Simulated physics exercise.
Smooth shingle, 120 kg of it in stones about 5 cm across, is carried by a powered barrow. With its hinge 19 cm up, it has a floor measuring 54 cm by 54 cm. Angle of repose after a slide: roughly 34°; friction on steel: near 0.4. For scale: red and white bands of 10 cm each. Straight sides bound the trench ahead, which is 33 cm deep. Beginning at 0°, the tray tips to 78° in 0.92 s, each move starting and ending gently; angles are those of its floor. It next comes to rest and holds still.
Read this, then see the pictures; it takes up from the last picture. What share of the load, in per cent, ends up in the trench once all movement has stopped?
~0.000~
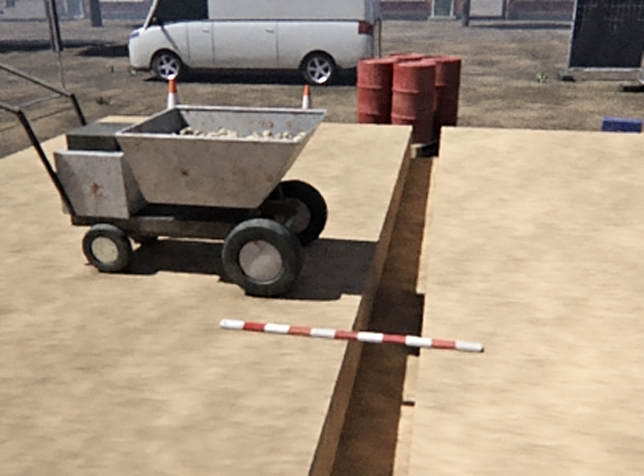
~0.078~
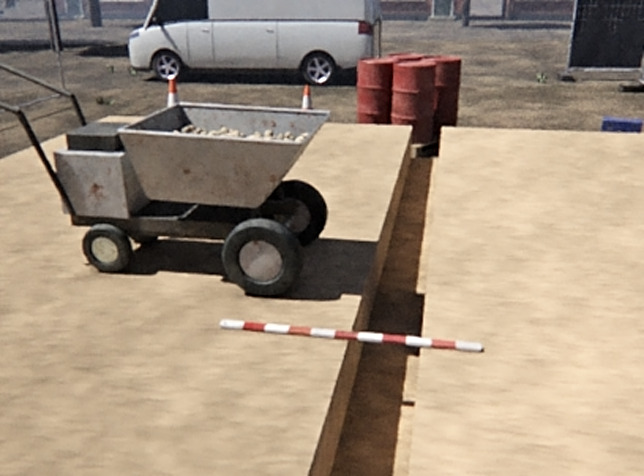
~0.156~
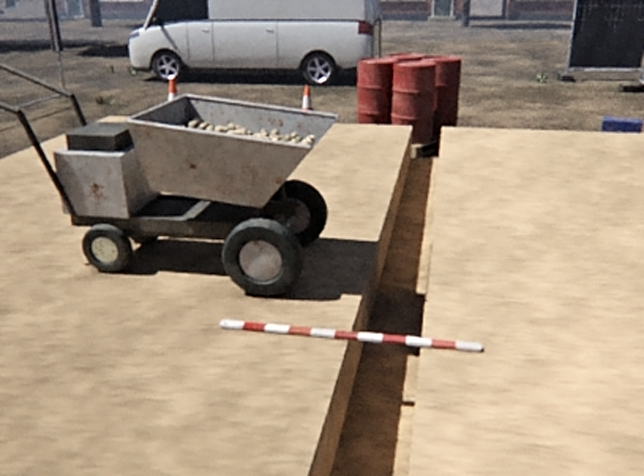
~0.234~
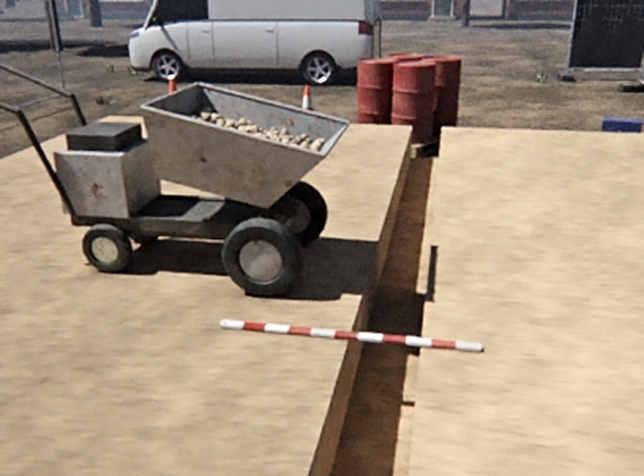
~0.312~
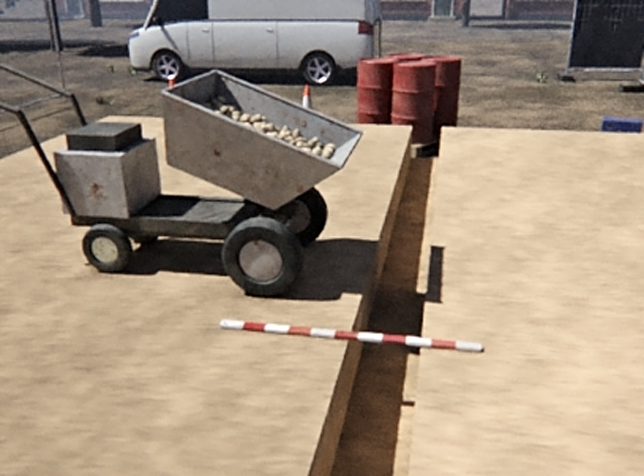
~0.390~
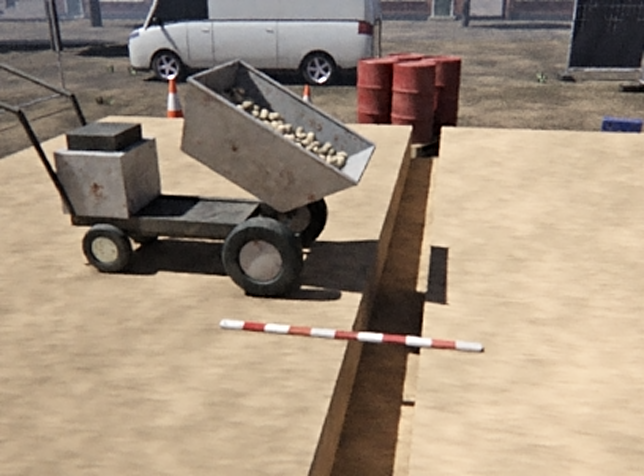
About 44 per cent.
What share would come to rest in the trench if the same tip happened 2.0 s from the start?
In that case some 55 per cent.
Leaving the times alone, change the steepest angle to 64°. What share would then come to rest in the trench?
In that case some 45 per cent.
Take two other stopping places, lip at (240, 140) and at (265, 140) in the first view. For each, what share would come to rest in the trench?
95 % and 85 %.
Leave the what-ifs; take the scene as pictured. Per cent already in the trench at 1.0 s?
Close to 15 per cent at that time.
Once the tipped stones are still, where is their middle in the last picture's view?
The stones end up centred near (446, 277).
After 0.7 s the floor is at 66°; 100 % in the tray; the foremost stones are at (382, 224).
After 1.0 s the floor is at 78°; 55 % in the tray, 16 % in the trench, 29 % past the trench; the foremost stones are at (497, 277).
After 1.4 s the floor is at 78°; 12 % in the tray, 32 % in the trench, 56 % past the trench; the foremost stones are past the picture's edge.
After 3.3 s the floor is at 78°; 0 % in the tray, 44 % in the trench, 56 % past the trench; the foremost stones are past the picture's edge.
